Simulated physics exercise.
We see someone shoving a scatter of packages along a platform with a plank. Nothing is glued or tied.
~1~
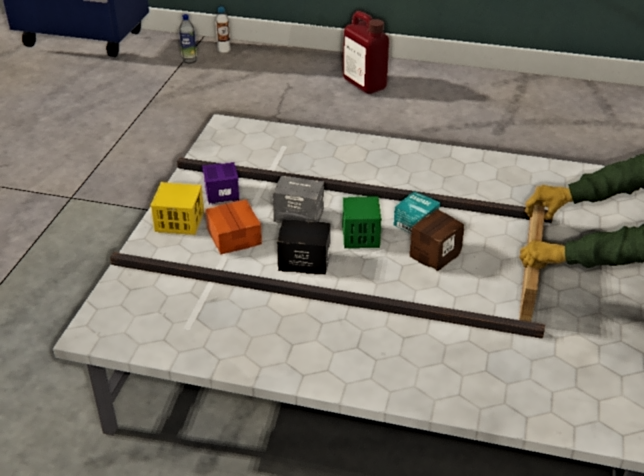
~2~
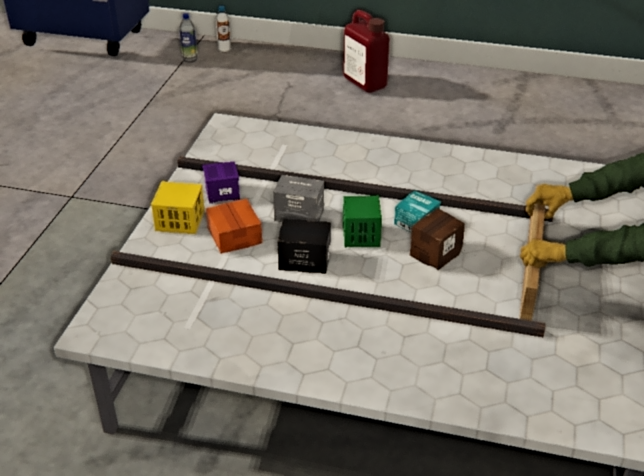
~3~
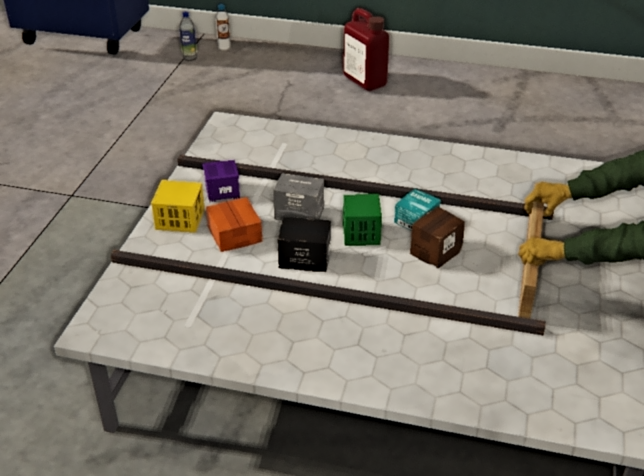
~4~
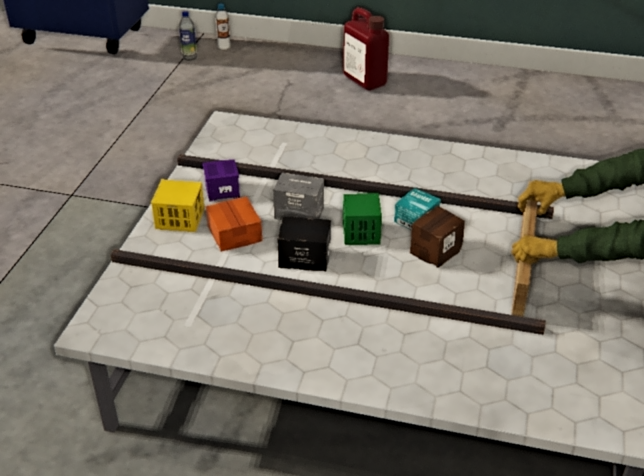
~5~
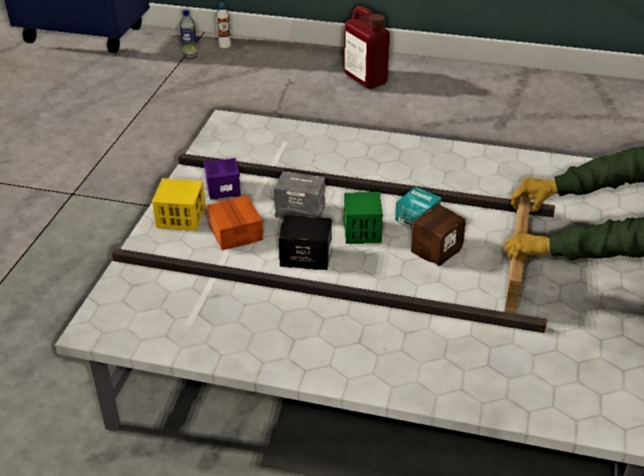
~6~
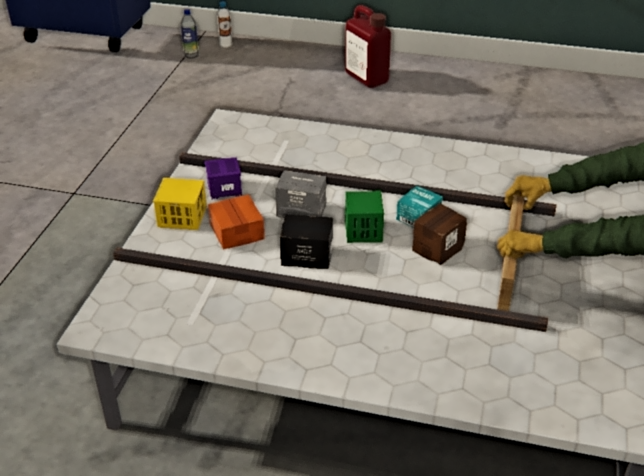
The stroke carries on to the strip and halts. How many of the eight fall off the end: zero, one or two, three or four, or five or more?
The number that fall off is one or two.
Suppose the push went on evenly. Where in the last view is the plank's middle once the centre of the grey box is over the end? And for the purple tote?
Its middle is around (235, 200) and around (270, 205).
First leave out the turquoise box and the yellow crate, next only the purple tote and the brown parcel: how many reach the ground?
First 1, then 1.
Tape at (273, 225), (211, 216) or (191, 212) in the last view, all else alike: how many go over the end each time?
The counts: 0, 3 and 5.
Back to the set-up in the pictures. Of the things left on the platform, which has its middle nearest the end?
The yellow crate ends nearest.
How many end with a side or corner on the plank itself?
In contact: 3.
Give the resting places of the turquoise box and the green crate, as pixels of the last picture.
Near (243, 186) and (201, 190).
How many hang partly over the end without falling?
It comes to 2.
Soon after, none off yet; yellow crate at rest near (181, 204); purple tote at rest near (224, 178); orange parcel at rest near (236, 222).
Then, none off yet; yellow crate at rest near (179, 204); purple tote moved about its own width near (191, 169); orange parcel moved a little near (220, 224).
By the end, the number that fall off is one or two; fallen, purple tote.
